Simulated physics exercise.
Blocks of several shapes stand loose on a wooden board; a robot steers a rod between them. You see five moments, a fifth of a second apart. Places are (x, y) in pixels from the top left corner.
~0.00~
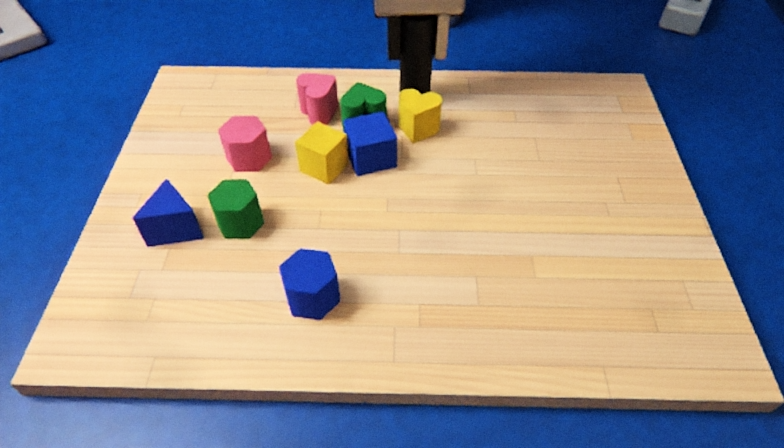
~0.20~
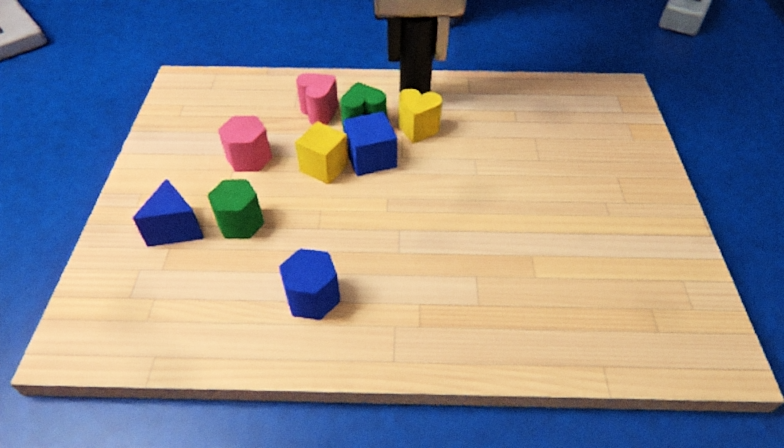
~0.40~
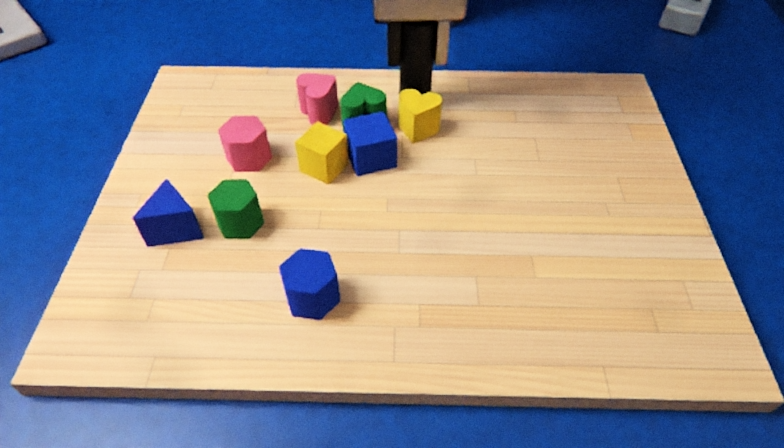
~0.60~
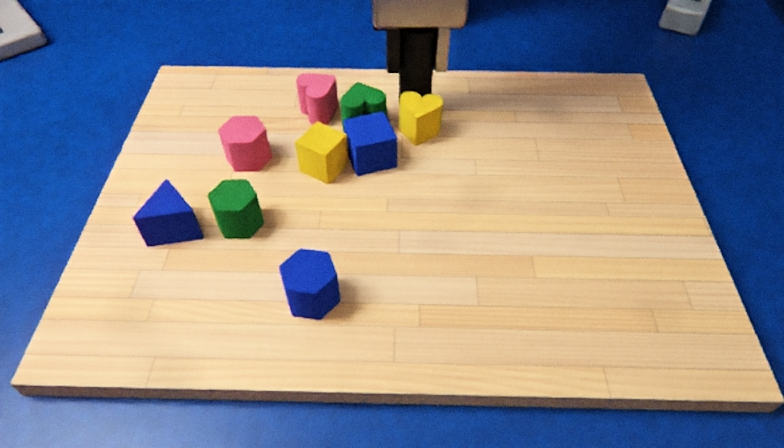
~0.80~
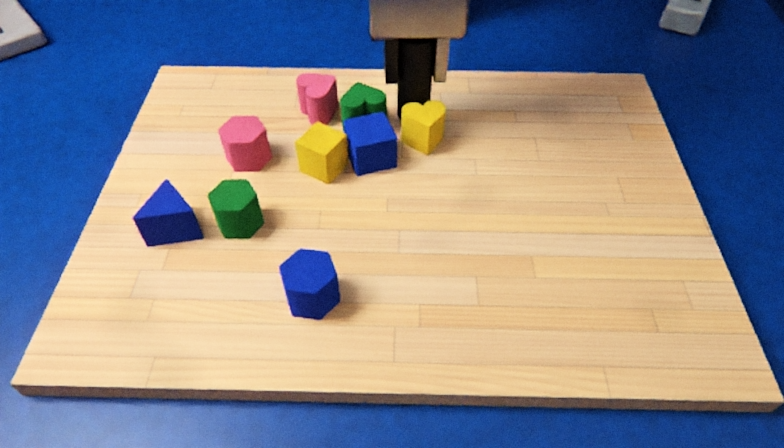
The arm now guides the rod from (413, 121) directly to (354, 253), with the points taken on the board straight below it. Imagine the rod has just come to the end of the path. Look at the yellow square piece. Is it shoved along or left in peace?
At the end of the path, it will have moved.
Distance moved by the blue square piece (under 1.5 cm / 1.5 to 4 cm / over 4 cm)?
Overall it shifts more than 4 cm.
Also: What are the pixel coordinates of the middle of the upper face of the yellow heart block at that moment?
Expect it around (430, 133).
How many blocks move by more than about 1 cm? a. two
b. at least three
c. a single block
Answer: B.
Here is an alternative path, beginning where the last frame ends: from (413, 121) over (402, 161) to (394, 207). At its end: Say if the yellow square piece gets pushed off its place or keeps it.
The yellow square piece is moved.
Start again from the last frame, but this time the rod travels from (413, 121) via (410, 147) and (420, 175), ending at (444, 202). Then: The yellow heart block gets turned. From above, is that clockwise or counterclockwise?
Looking down on the board, it turns counter-clockwise.
What follows on the original path. One third of the way, rod (394, 153); yellow square piece (307, 142), turned 25° clockwise; blue square piece (355, 144); yellow heart block (430, 132), turned 65° anticlockwise.
Two thirds of the way, rod (375, 197); yellow square piece (296, 145), turned 60° clockwise; blue square piece (335, 163), turned 35° clockwise; yellow heart block (430, 133), turned 70° anticlockwise.
At the end, rod (353, 246); yellow square piece (296, 145), turned 60° clockwise; green heart block not moved; blue square piece (335, 163), turned 35° clockwise; yellow heart block (430, 133), turned 70° anticlockwise.
